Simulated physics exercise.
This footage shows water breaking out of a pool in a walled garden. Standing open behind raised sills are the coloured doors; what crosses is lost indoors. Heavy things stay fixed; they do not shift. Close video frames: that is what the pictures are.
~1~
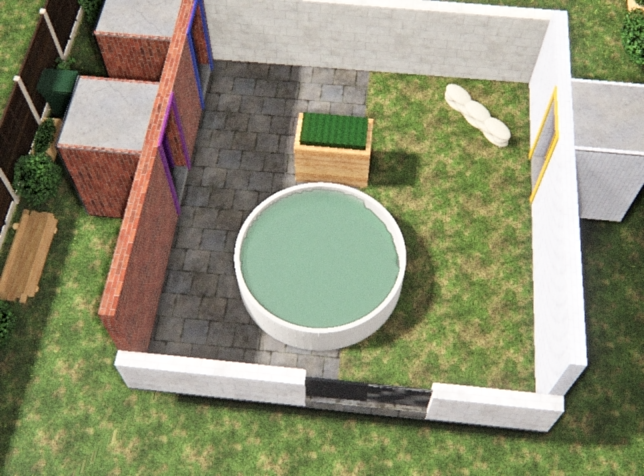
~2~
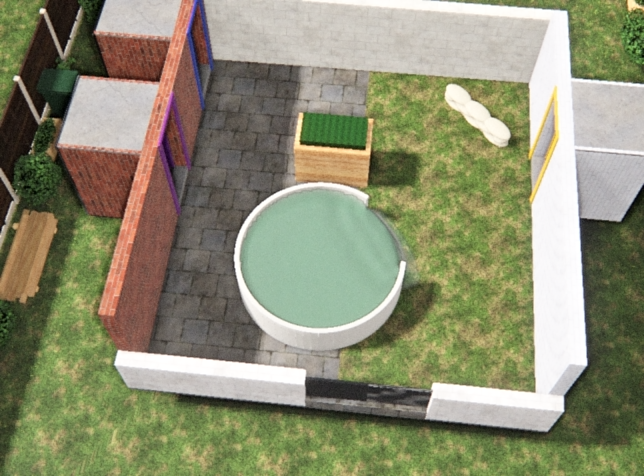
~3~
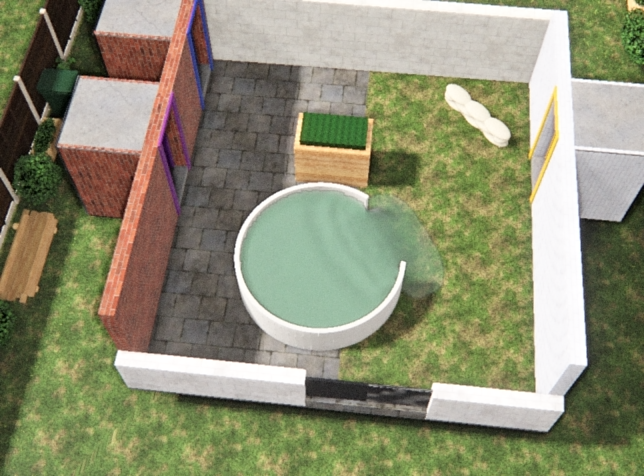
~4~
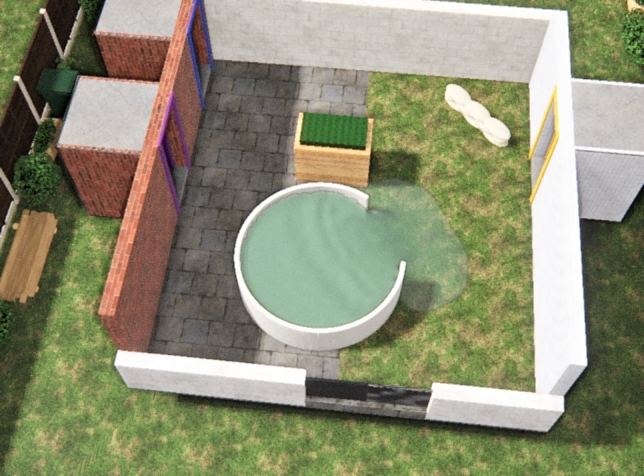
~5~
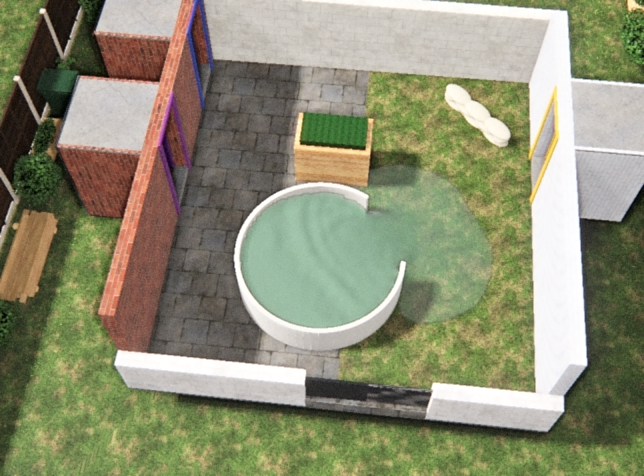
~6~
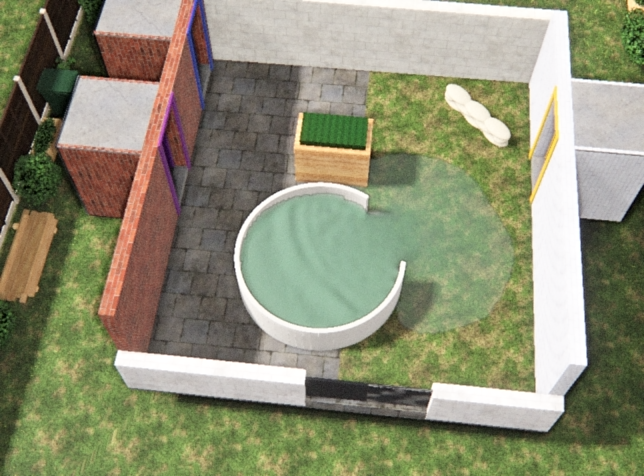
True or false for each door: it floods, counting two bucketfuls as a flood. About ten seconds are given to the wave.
Yellow door - true; blue door - false; purple door - false.
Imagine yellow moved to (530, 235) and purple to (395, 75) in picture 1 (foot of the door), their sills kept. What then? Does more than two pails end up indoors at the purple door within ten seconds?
Then: The purple door keeps below it.
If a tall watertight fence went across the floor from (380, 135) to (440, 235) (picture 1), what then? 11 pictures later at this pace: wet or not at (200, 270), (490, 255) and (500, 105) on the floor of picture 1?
Spared, submerged, then spared.
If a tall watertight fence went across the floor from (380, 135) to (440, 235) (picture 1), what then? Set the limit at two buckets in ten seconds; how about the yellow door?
Note: Yellow sub-threshold.
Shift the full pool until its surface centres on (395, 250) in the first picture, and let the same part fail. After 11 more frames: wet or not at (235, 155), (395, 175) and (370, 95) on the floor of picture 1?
As listed: No water, dry, no water.
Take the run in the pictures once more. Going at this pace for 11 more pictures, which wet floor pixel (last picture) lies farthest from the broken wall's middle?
I'd say near (530, 111).
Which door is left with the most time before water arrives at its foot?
Result: The purple door.
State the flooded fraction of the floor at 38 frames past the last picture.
It comes to 75 per cent.
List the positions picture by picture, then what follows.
Still water in the round tank at (320, 256), in the first frame.
The front is at (413, 282), out from the gap at (391, 240), in the second frame.
The front is at (437, 284), out from the gap at (391, 242), in the third frame.
The front is at (458, 289), out from the gap at (391, 242), in the fourth frame.
The front is at (485, 276), out from the gap at (391, 242), in the fifth frame.
Water pours out at (391, 242) and has run to (509, 251), in the sixth frame.
A moment on, water covers 30 % of the floor; the yellow door wet at the sill, nothing in, the blue door not reached, the purple door not reached.
Next, water covers 35 % of the floor; the yellow door under two buckets in, the blue door not reached, the purple door not reached.
Then, water covers 50 % of the floor; the yellow door over two buckets in, the blue door not reached, the purple door not reached.
Later, water covers 75 % of the floor; the yellow door over two buckets in, the blue door wet at the sill, nothing in, the purple door not reached.
In the end, water covers 95 % of the floor; the yellow door over two buckets in, the blue door wet at the sill, nothing in, the purple door wet at the sill, nothing in.
